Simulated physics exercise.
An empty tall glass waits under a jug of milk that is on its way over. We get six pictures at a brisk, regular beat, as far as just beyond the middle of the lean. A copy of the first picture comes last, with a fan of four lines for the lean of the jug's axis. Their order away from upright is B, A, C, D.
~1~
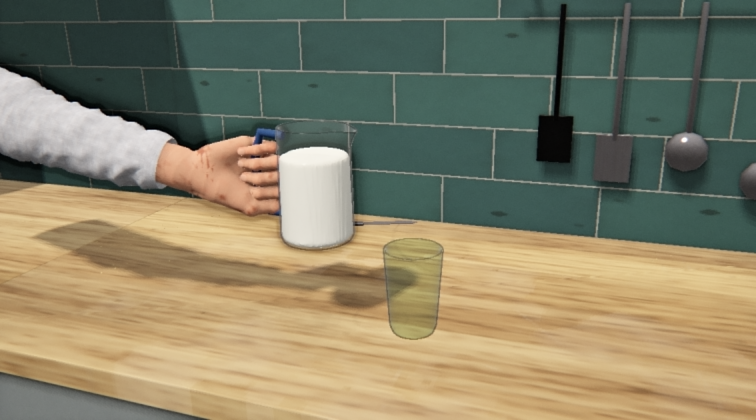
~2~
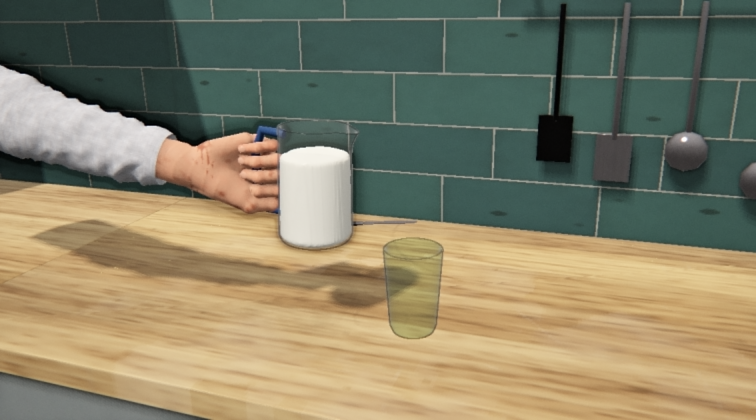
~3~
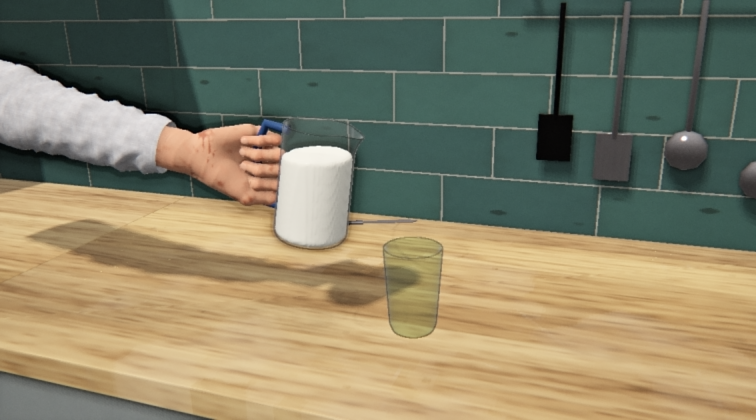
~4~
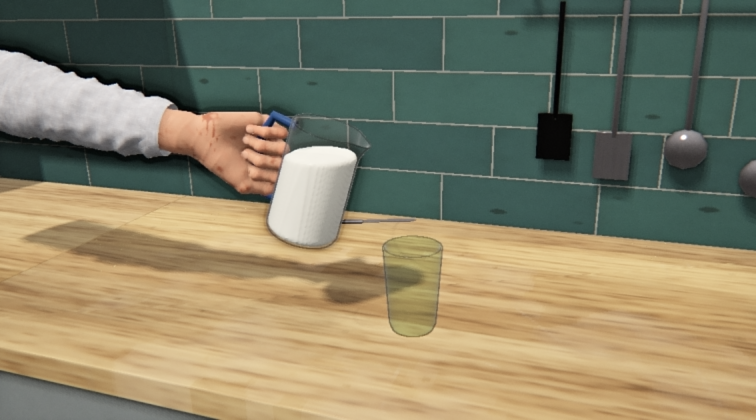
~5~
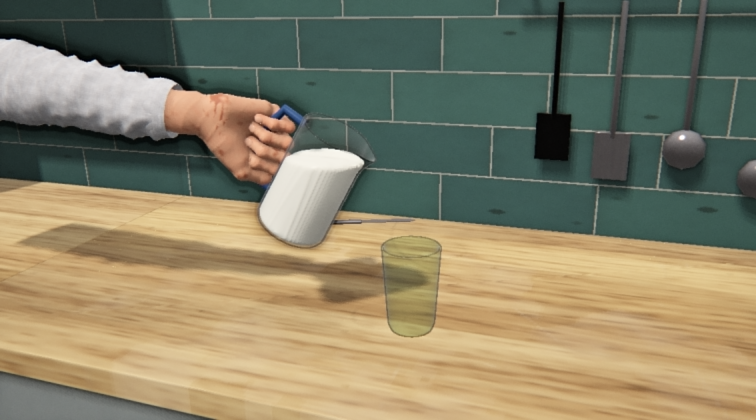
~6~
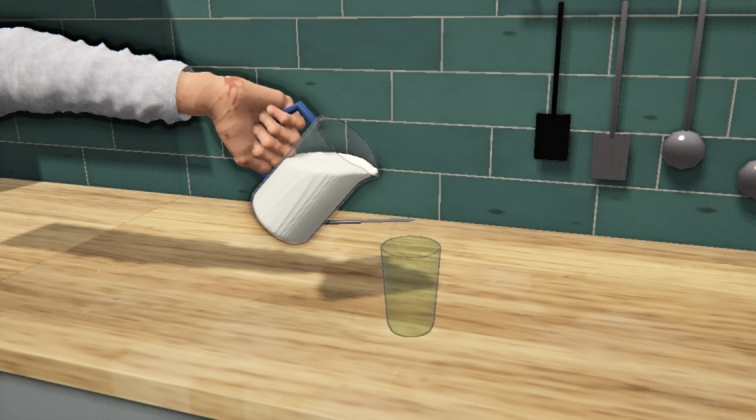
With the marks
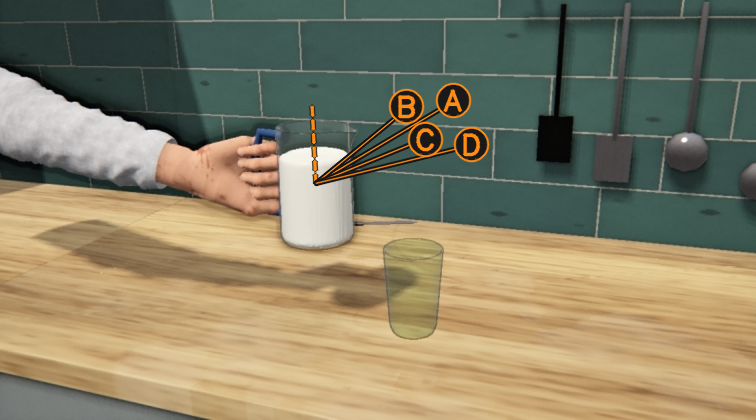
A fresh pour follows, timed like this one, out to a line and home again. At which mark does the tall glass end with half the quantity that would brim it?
C beats the others.
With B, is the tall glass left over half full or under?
Under half.
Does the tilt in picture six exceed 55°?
No.
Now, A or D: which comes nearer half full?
That is mark A.
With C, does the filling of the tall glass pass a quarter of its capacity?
Yes.
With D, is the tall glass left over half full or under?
Over half.
On the marked copy, A at (438, 109); B at (394, 119); C at (409, 145); D at (455, 149).
With A, the tall glass ends with about 32 % of what it can hold.
With B, the tall glass ends with about 17 % of what it can hold.
With C, the tall glass ends with about 53 % of what it can hold.
With D, the tall glass ends with about 79 % of what it can hold.
